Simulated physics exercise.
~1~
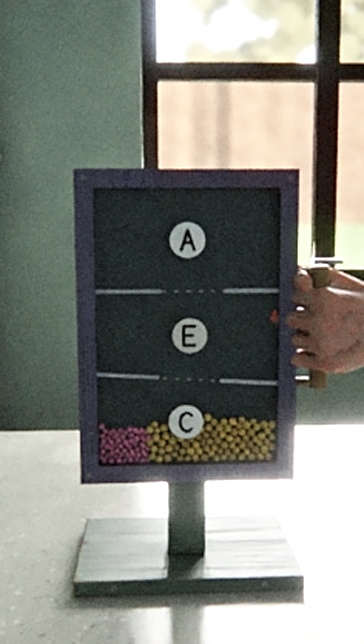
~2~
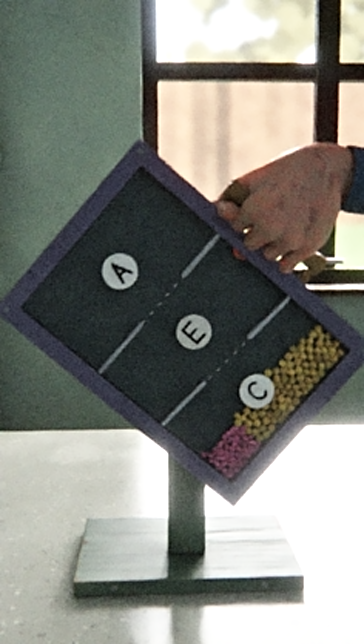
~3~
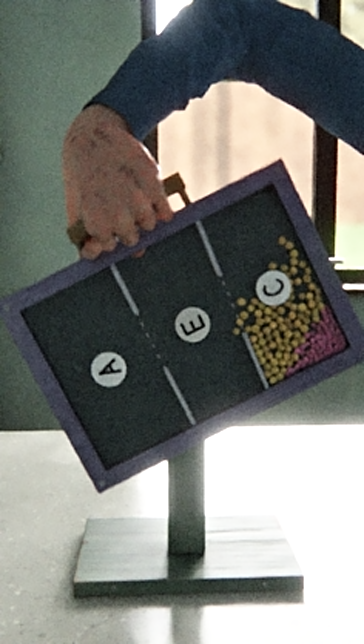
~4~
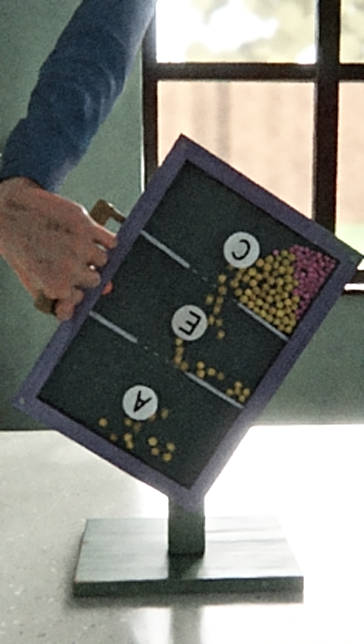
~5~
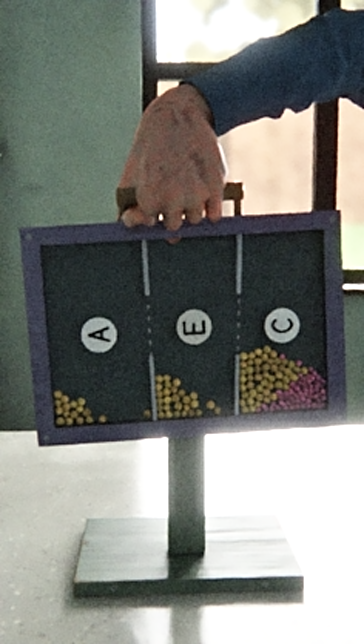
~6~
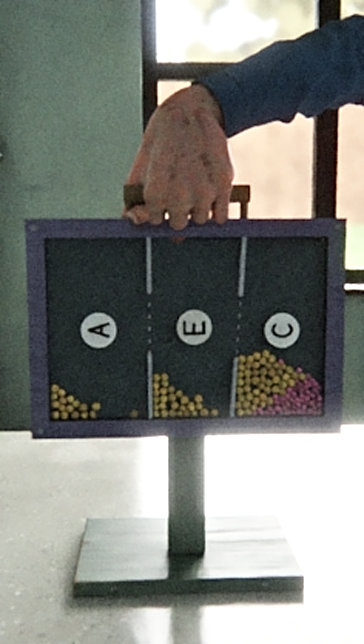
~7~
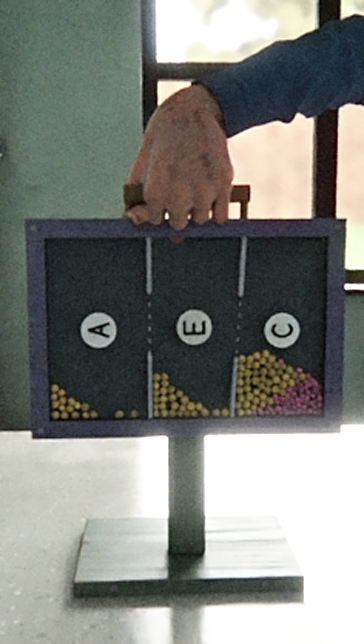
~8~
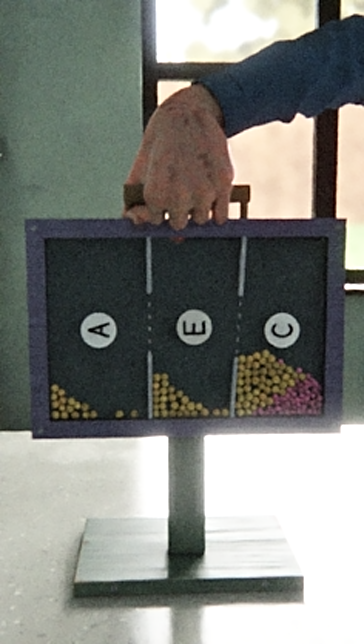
A hand turning a framed box anticlockwise, then partway back, yellow and pink beads spilling from C and settling across three chambers.
